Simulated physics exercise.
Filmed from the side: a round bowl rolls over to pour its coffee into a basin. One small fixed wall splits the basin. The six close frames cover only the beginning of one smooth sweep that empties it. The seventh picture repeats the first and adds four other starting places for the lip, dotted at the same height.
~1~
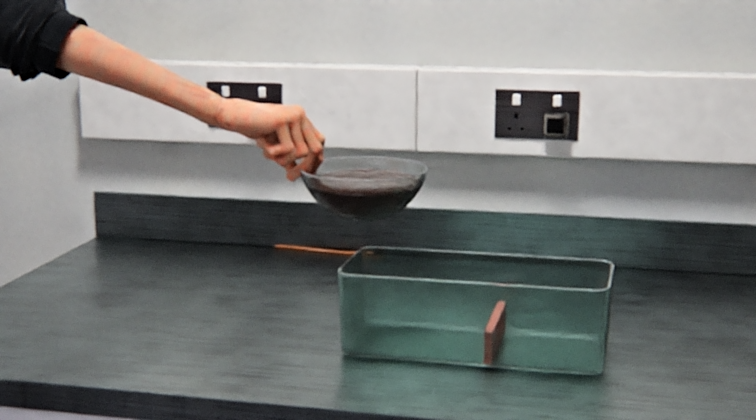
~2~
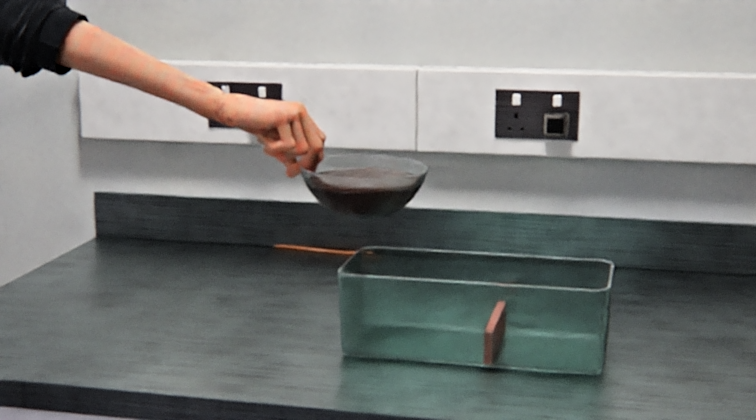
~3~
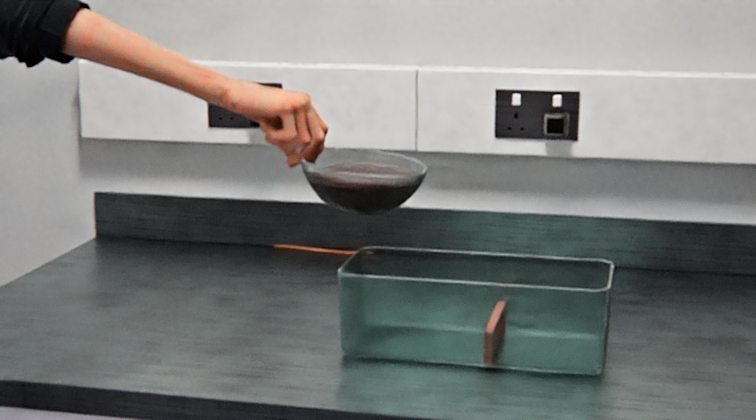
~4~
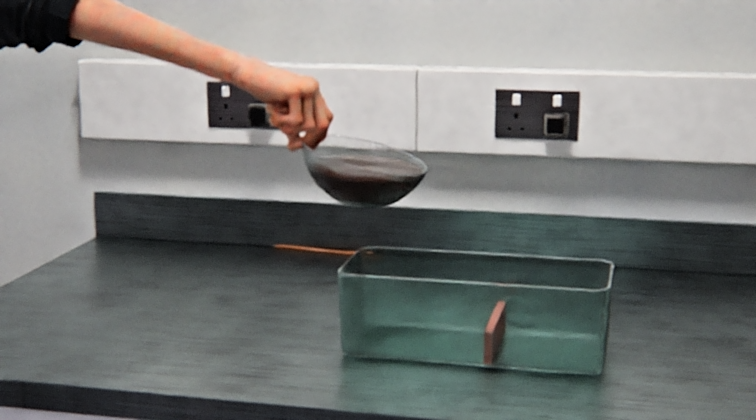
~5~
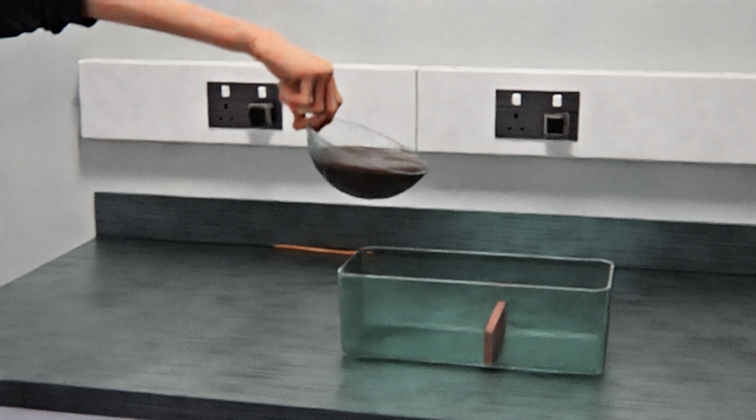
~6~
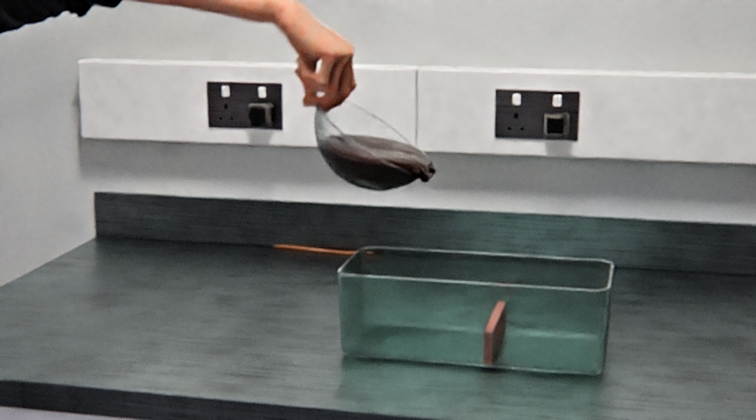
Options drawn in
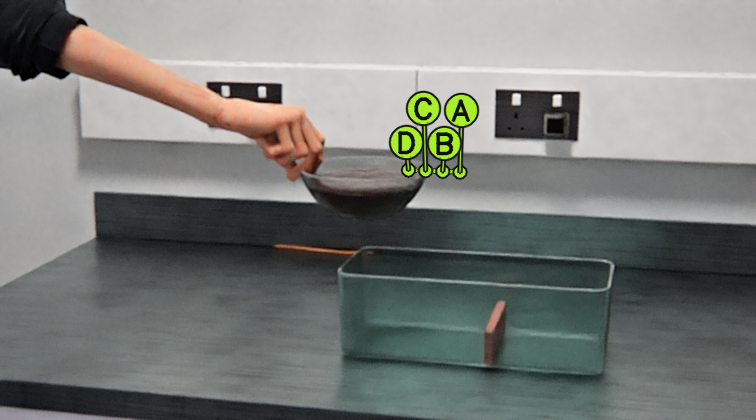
A hand held a round glass bowl of dark coffee above a clear basin with a small upright wall inside, then gradually tilted it to the right until coffee just came over the lip.
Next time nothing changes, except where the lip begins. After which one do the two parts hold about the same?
Spot D.
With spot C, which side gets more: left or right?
More ends on the right.
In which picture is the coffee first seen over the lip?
Picture 5.
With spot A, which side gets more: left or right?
More ends on the right.
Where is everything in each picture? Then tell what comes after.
Upright, lip at (425, 170); basin from (342, 353) to (604, 374); top of the wall at (495, 316); nothing has left yet.
Upright, lip at (425, 170); nothing has left yet.
Tipped about 6°, lip at (425, 170); nothing has left yet.
Tipped about 13°, lip at (425, 170); nothing has left yet.
Tipped about 23°, lip at (425, 170); coffee is over the lip, down to (425, 170).
Tipped about 34°, lip at (425, 170); coffee is over the lip, down to (426, 178).
On the marked copy, A at (460, 172); B at (442, 171); C at (425, 170); D at (408, 169).
Choosing A, about 20 % ends left of the wall and 76 % right of it; 4 % is lost outside.
Choosing B, about 23 % ends left of the wall and 75 % right of it; 3 % is lost outside.
Choosing C, about 26 % ends left of the wall and 72 % right of it.
Choosing D, about 47 % ends left of the wall and 51 % right of it; 3 % is lost outside.
